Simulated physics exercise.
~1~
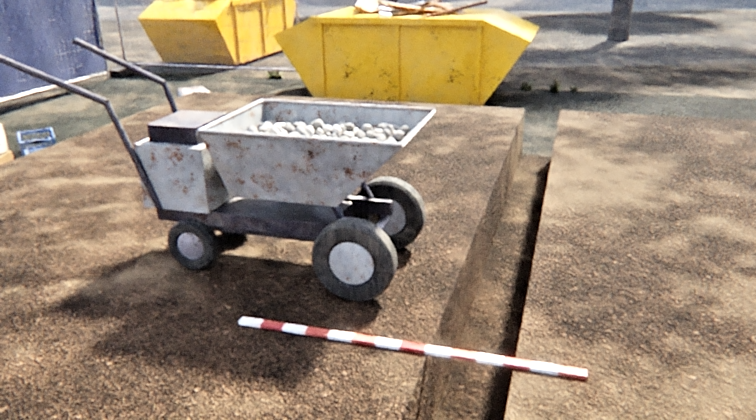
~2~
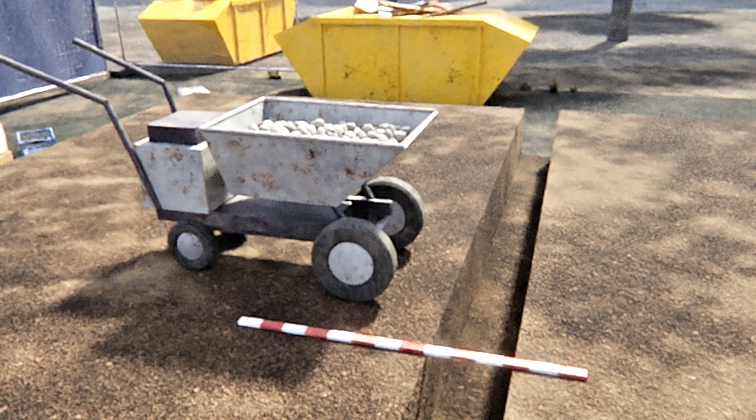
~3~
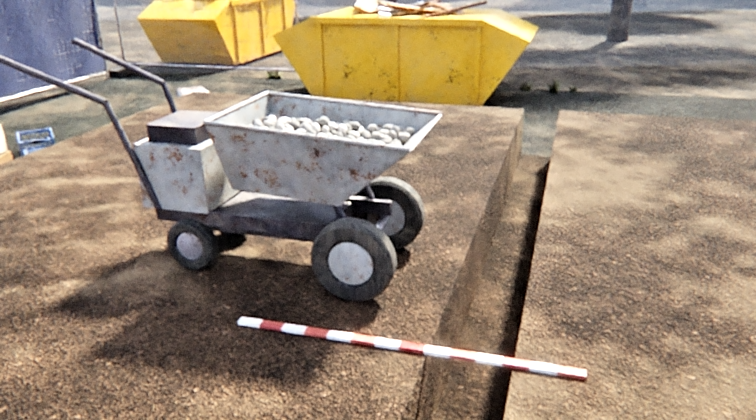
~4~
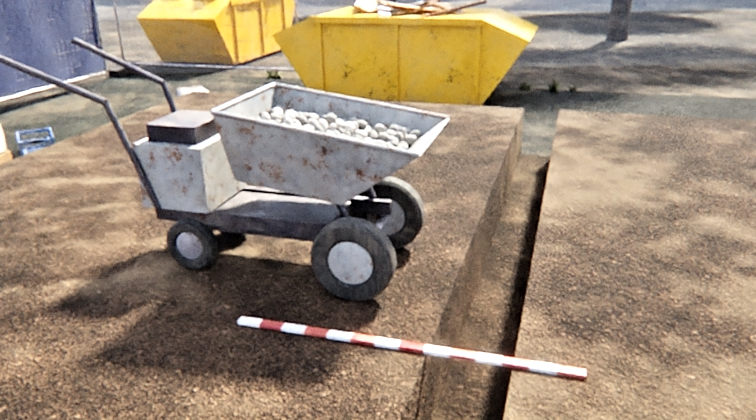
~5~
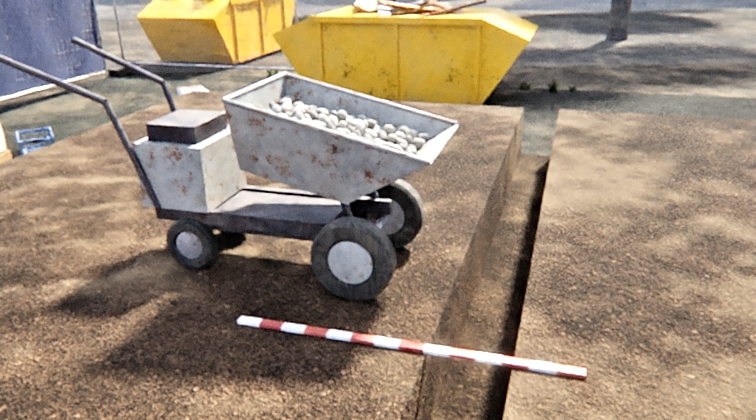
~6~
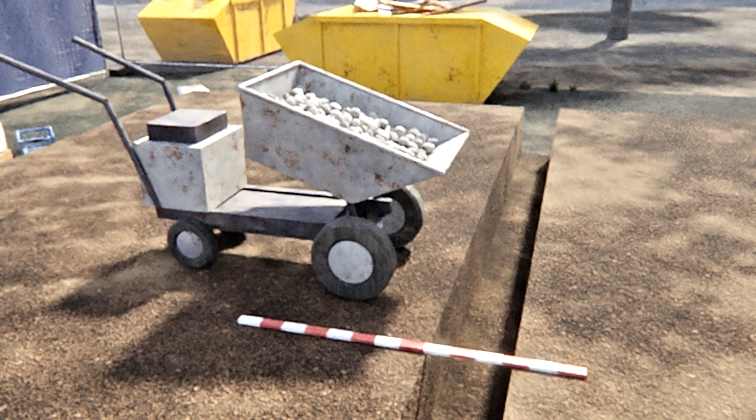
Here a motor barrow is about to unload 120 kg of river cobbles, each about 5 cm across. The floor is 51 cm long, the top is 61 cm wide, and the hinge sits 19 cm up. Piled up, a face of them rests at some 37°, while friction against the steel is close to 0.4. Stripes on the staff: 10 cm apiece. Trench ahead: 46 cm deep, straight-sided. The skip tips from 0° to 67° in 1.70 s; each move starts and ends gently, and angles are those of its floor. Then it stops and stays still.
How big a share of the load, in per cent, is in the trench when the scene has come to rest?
A share of about 46 percent.
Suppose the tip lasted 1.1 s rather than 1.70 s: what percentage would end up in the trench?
That works out at about 35 in a hundred.
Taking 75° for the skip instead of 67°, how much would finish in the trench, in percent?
About 50%.
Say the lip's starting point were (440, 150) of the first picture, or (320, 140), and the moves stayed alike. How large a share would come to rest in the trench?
Around 15 and then 90 percent.
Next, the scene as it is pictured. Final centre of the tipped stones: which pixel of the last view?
Their middle is at about (541, 287).
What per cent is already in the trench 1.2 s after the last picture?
Some 15 per cent.
Then, 0.7 s after the last picture the floor is at 56°, 100 % in the skip; the foremost stones are at (495, 220).
Then, 1.2 s after the last picture the floor is at 67°, 46 % in the skip, 17 % in the trench, 38 % past the trench; the foremost stones are at (633, 290).
Then, 1.6 s after the last picture the floor is at 67°, 17 % in the skip, 29 % in the trench, 54 % past the trench; the foremost stones are at (727, 301).
Then, 3.5 s after the last picture the floor is at 67°, 0 % in the skip, 46 % in the trench, 54 % past the trench; the foremost stones are past the picture's edge.
